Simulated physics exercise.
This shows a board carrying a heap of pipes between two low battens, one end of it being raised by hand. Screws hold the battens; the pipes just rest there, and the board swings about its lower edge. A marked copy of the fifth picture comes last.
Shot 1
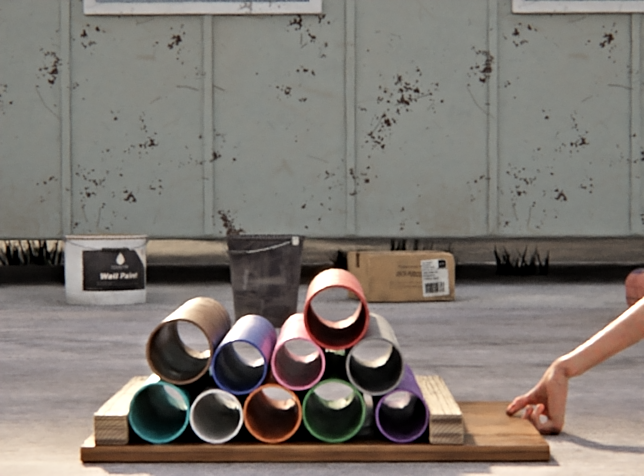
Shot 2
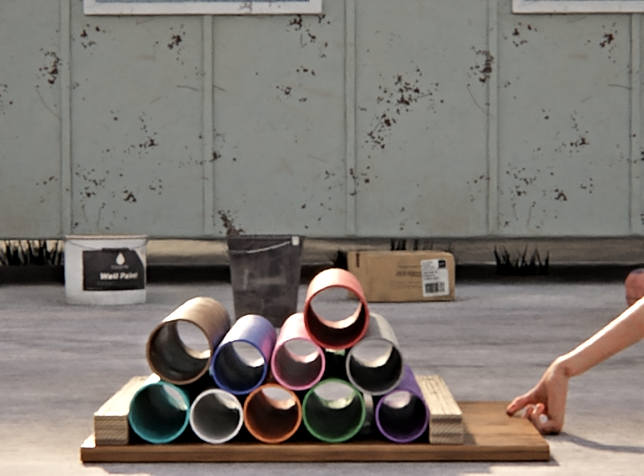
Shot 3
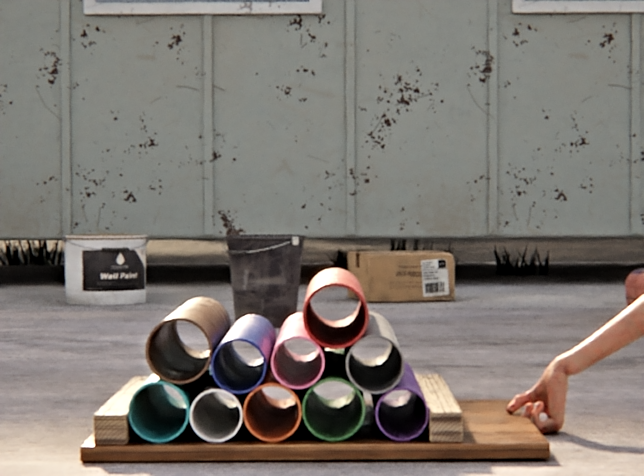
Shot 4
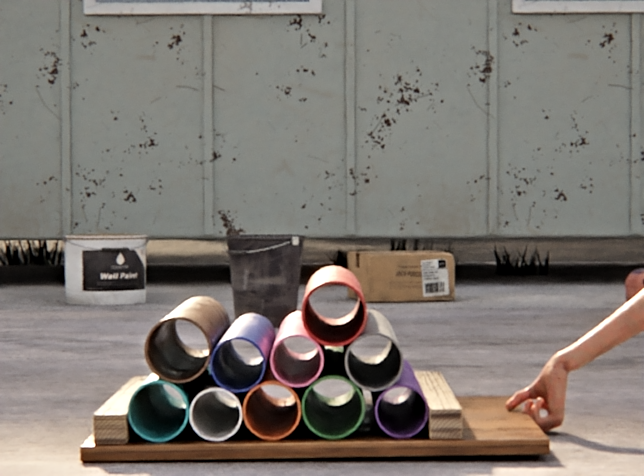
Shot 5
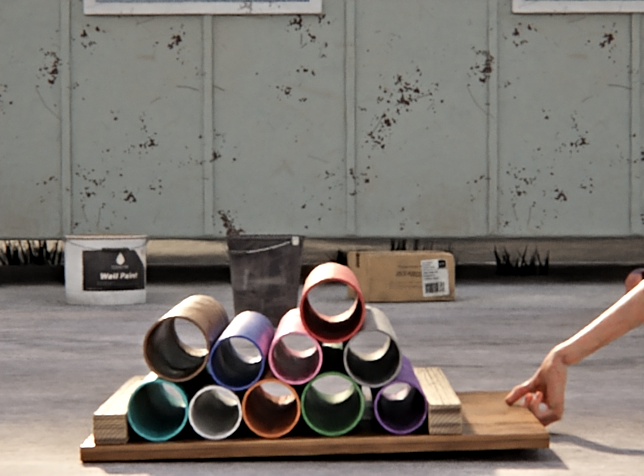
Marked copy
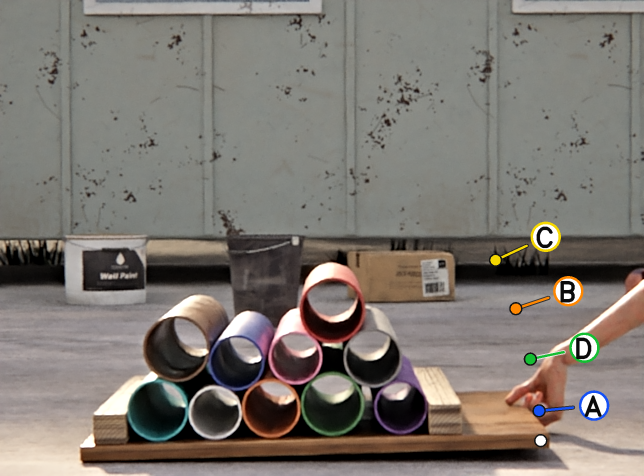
Stacked coloured pipes resting between two battens on a wooden board as a hand slowly lifts its right end slightly.
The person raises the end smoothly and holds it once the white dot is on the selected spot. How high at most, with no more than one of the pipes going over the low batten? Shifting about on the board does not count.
Up to B.
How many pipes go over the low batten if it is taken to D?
It comes to none.
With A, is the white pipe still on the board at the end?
Yes.
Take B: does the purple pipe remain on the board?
The purple pipe: Yes.
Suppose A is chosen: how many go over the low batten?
At A the number is none.
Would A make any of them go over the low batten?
At A: No.
On the copy, A at (539, 411); B at (516, 309); C at (496, 260); D at (531, 359); the white dot at (541, 441).
On B. First, board at 13°.
Then, board at 18°.
Finally, board at 18°, none over the low batten.
By contrast, A none over the low batten; C four over the low batten (blue, pink, brown, red); D none over the low batten.
